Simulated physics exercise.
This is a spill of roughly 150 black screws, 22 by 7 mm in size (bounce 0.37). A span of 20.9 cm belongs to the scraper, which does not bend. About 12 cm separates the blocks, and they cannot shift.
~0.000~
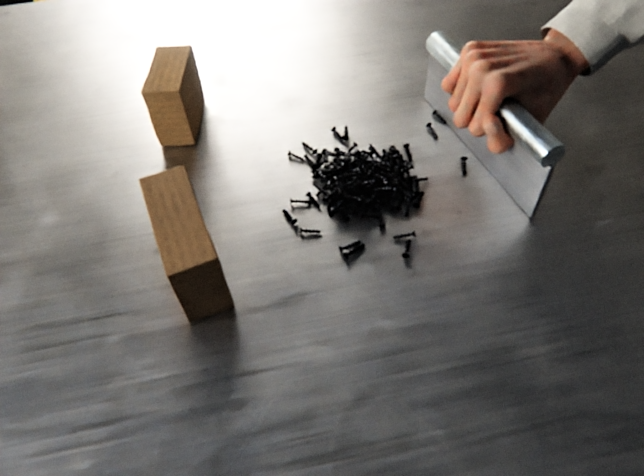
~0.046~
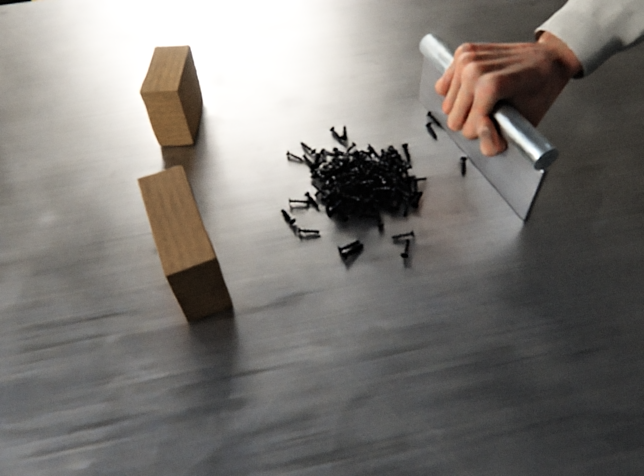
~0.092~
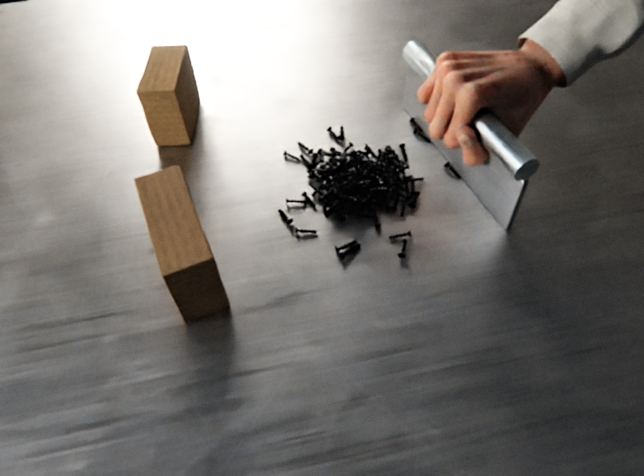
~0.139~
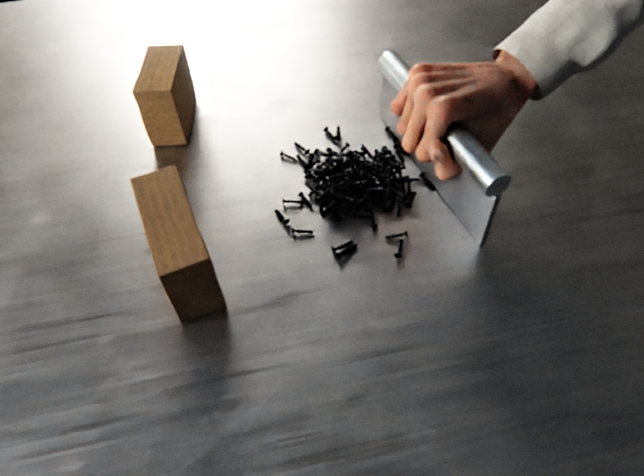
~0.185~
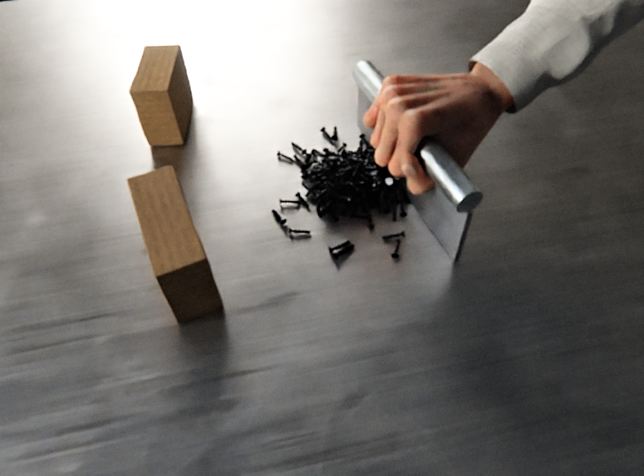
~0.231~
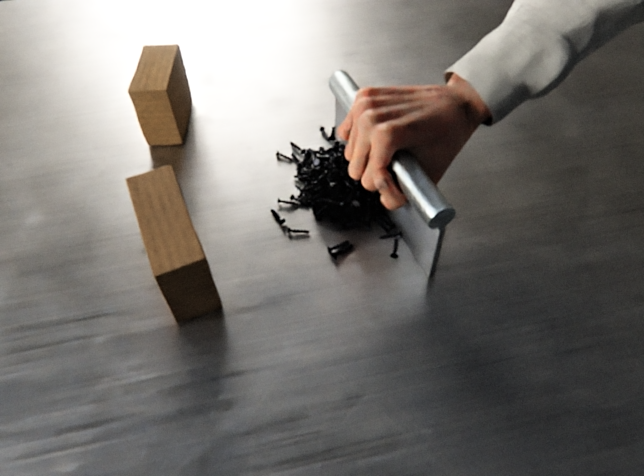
At first, a hand grips a metal scraper to the right of a scattered pile of black screws, with two wooden blocks standing on the left. The hand slides the scraper leftward and slightly nearer across the grey surface, reaching the pile, then pushes its right side inward, bunching the screws against the blade.
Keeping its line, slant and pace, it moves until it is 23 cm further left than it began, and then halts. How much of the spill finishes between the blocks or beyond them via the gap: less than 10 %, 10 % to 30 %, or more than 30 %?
It lets few pieces into the gap.
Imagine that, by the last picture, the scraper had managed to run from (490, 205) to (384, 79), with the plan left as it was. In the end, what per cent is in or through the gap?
In or through the gap: 0%.
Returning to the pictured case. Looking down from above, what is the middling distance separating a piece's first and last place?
Level distance: Near 14 cm.
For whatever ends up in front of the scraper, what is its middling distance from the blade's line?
About 3 cm from the line.
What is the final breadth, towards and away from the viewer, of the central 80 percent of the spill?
It spans about 12 cm.
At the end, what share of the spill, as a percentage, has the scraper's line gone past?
5 %.
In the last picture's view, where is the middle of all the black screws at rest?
Centre point: Approx. (225, 241) px.
Then, at 0.39 s, scraper 22 cm from its start, spill 13 cm wide; held up before the blocks 100 %.
After 0.56 s, scraper 25 cm from its start, spill 15 cm wide; in or through the gap 5 %, round the near block 5 %, held up before the blocks 90 %.
After 0.69 s, scraper 25 cm from its start, spill 16 cm wide; in or through the gap 5 %, round the near block 5 %, held up before the blocks 90 %.
At rest (1.4 s), in or through the gap 0 %, round the near block 5 %, round the far block 0 %, held up before the blocks 90 %.
